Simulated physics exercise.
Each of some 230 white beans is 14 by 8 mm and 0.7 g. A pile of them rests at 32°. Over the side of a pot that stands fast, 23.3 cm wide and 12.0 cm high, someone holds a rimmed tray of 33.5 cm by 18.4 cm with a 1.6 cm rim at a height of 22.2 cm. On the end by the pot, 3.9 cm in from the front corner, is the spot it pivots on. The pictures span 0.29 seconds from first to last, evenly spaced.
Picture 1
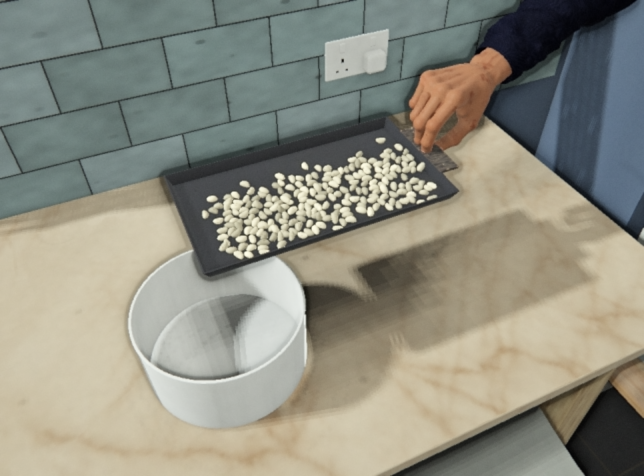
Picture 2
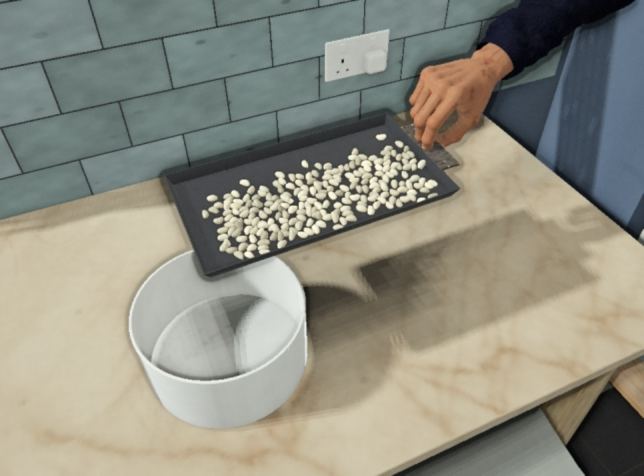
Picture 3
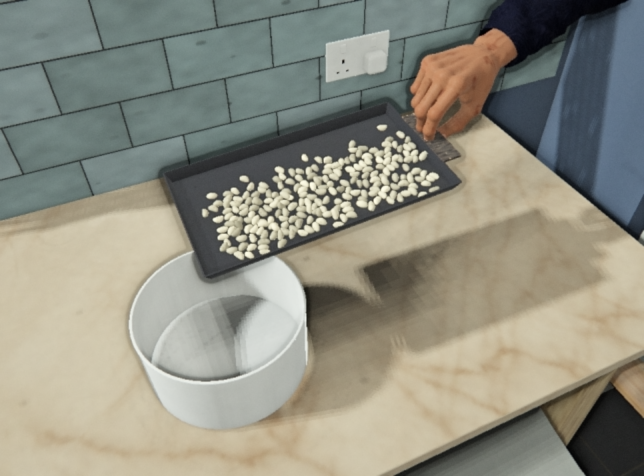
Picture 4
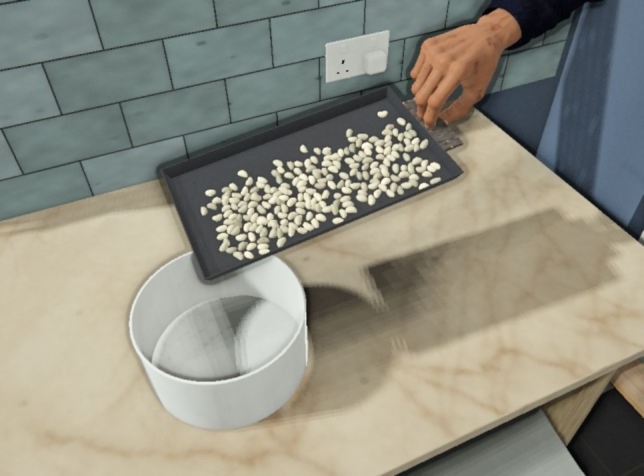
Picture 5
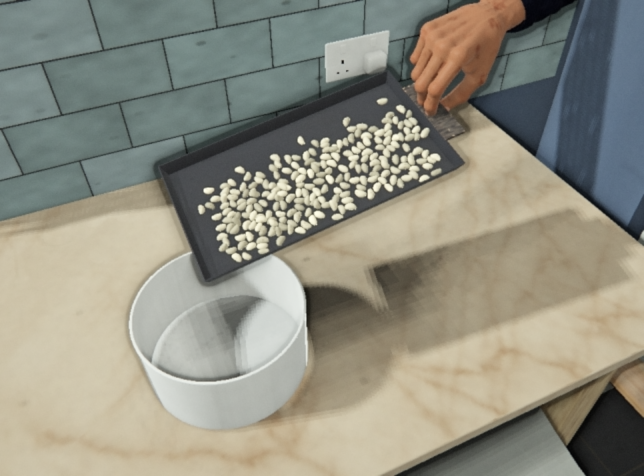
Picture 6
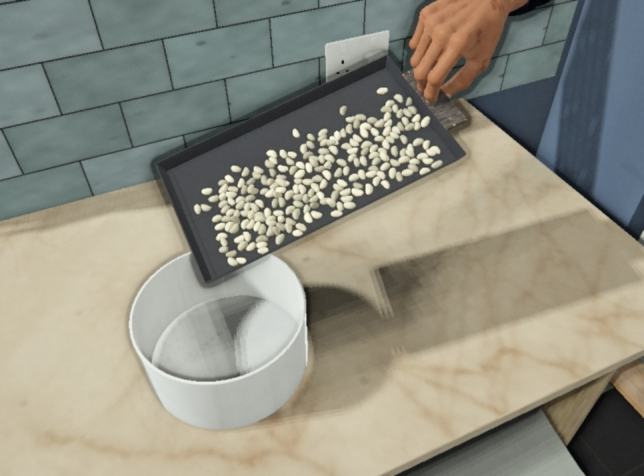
In this clip, a hand holds a dark rimmed tray of scattered white beans over the edge of a white pot on a counter, then gradually raises the tray's right end, tilting it toward the pot while the beans stay on it.
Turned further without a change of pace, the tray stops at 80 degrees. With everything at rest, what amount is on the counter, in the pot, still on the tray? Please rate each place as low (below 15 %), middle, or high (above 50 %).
Counter: Low, pot: High, left on the tray: Low.
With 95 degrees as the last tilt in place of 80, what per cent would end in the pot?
It would land at about 95 percent.
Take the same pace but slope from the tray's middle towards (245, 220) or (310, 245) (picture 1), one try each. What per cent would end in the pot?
About 80 per cent on the first try and 60 per cent on the second.
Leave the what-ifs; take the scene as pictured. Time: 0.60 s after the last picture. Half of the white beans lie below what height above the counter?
Height: Around 22 cm.
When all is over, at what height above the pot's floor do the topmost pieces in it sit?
Roughly 2.5 centimetres.
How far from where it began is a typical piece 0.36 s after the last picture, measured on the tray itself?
Around 7 centimetres.
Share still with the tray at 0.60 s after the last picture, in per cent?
Estimate: About 50 percent.
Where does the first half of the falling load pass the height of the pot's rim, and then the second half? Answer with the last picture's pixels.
First near (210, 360), later near (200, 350).
Then, 0.36 s after the last picture, tilt 49 degrees; the tray holds 100 %, the pot 0 %.
Then, 0.60 s after the last picture, tilt 69 degrees; the tray holds 50 %, the pot 20 %.
Then, 0.95 s after the last picture, tilt 80 degrees; the tray holds 0 %, the pot 95 %.
In the end, counter 5 %, pot 95 %, tray 0 %.
